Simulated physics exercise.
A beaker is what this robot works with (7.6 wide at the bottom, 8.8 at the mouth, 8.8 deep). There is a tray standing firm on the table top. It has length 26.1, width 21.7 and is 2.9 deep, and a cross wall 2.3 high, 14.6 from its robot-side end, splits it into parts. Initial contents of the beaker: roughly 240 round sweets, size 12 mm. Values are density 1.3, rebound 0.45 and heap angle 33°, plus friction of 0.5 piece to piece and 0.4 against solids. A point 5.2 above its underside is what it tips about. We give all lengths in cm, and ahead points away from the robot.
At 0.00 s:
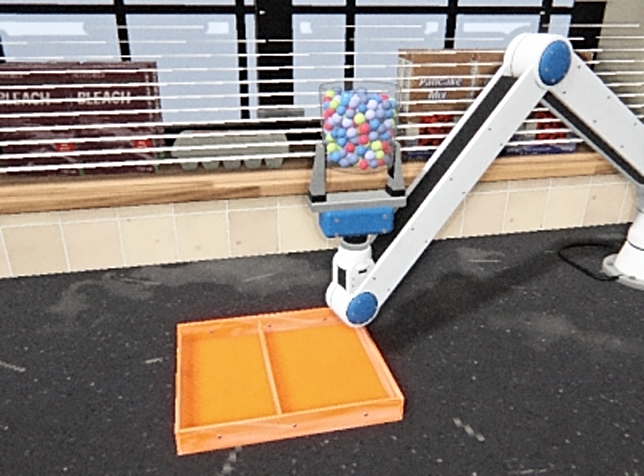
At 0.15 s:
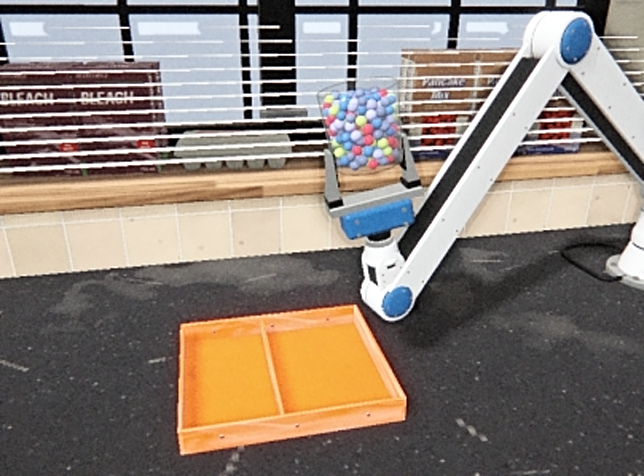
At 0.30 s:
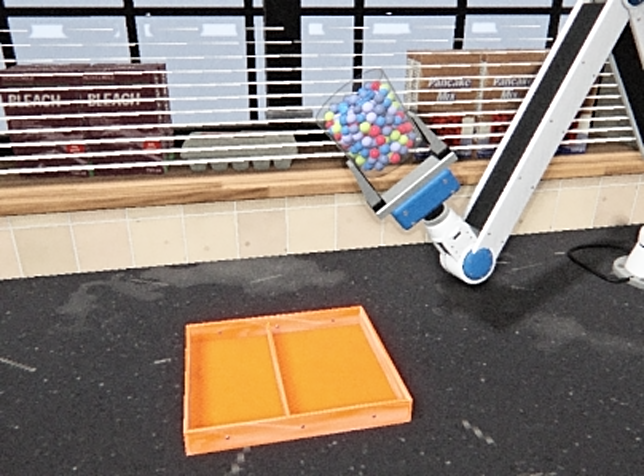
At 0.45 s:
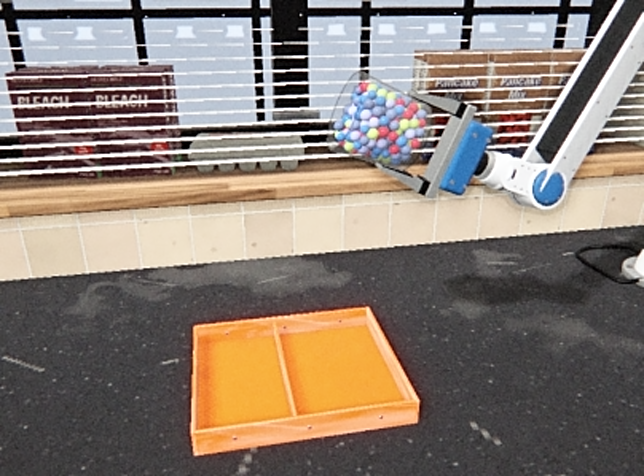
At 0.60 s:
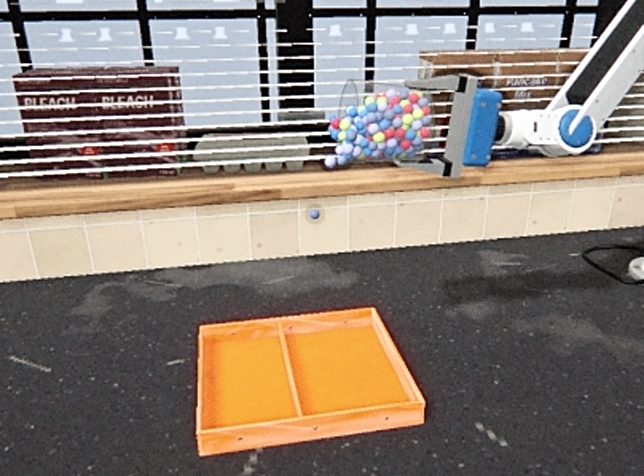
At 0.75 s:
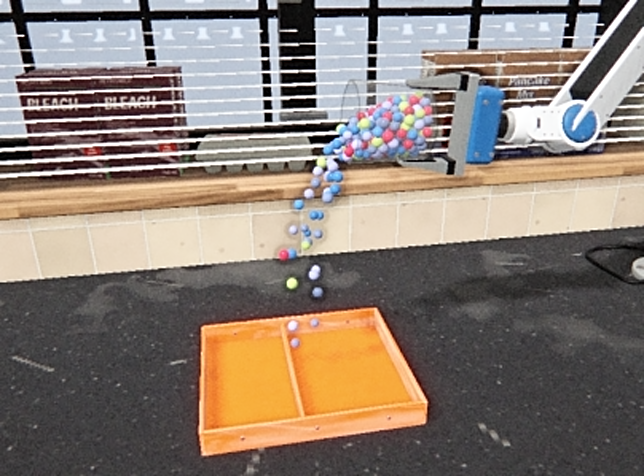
A robot arm tilts a clear container leftward, and colourful balls pour toward a divided orange tray.
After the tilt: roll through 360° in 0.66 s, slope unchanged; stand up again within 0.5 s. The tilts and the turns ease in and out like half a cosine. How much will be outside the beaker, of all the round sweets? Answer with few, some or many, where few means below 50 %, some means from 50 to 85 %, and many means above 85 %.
Some - from 50 to 85 %.
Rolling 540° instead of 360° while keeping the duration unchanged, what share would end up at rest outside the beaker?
Share: Close to 65 %.
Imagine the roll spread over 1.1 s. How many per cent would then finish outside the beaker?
That would give near 70 in a hundred.
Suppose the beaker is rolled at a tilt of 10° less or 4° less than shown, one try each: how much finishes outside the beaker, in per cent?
Roughly 35 and 50 per cent.
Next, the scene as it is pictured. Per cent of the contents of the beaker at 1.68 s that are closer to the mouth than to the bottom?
Near 35 per cent lies in the mouth half.
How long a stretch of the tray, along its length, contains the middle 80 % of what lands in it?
That stretch is around 20 cm long.
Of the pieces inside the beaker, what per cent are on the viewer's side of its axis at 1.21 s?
Front-half share of contents: Approx. 75 per cent.
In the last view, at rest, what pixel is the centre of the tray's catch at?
Around (288, 387).
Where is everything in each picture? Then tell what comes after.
Beaker middle at (359, 128), upright; upper third of the load around (360, 106), from x 330 to 390, top at y 95; 236 in the beaker, in the first picture.
Beaker middle at (363, 128), tipped 11°; upper third of the load around (362, 107), from x 330 to 395, top at y 95, in the second picture.
Beaker middle at (372, 127), tipped 38°; upper third of the load around (371, 110), from x 330 to 410, top at y 85, in the third picture.
Beaker middle at (381, 125), tipped 67°; upper third of the load around (380, 107), from x 340 to 420, top at y 85, in the fourth picture.
Beaker middle at (386, 123), tipped 85°; upper third of the load around (392, 111), from x 315 to 425, top at y 95; 235 in the beaker, 1 in flight or on a rim, in the fifth picture.
Beaker middle at (389, 123), tipped 86°; upper third of the load around (398, 117), from x 285 to 430, top at y 95; 205 in the beaker, 1 in the robot-side part, 30 in flight or on a rim, in the sixth picture.
After 1.21 s, tipped 86°, highest piece 38 above the table; 133 in the beaker, 36 in the far-side part, 35 in the robot-side part, 3 on the table or floor, 29 in flight or on a rim.
After 1.68 s, tipped 38°, highest piece 36 above the table; 97 in the beaker, 65 in the robot-side part, 65 in the far-side part, 5 on the table or floor, 4 in flight or on a rim.
After 2.11 s, upright, highest piece 37 above the table; 97 in the beaker, 70 in the far-side part, 63 in the robot-side part, 6 on the table or floor.
After 2.81 s, upright, highest piece 37 above the table; 97 in the beaker, 70 in the far-side part, 63 in the robot-side part, 6 on the table or floor.
At rest, 97 in the beaker, 70 in the far-side part, 63 in the robot-side part, 6 on the table or floor. That is 59 % outside the beaker.
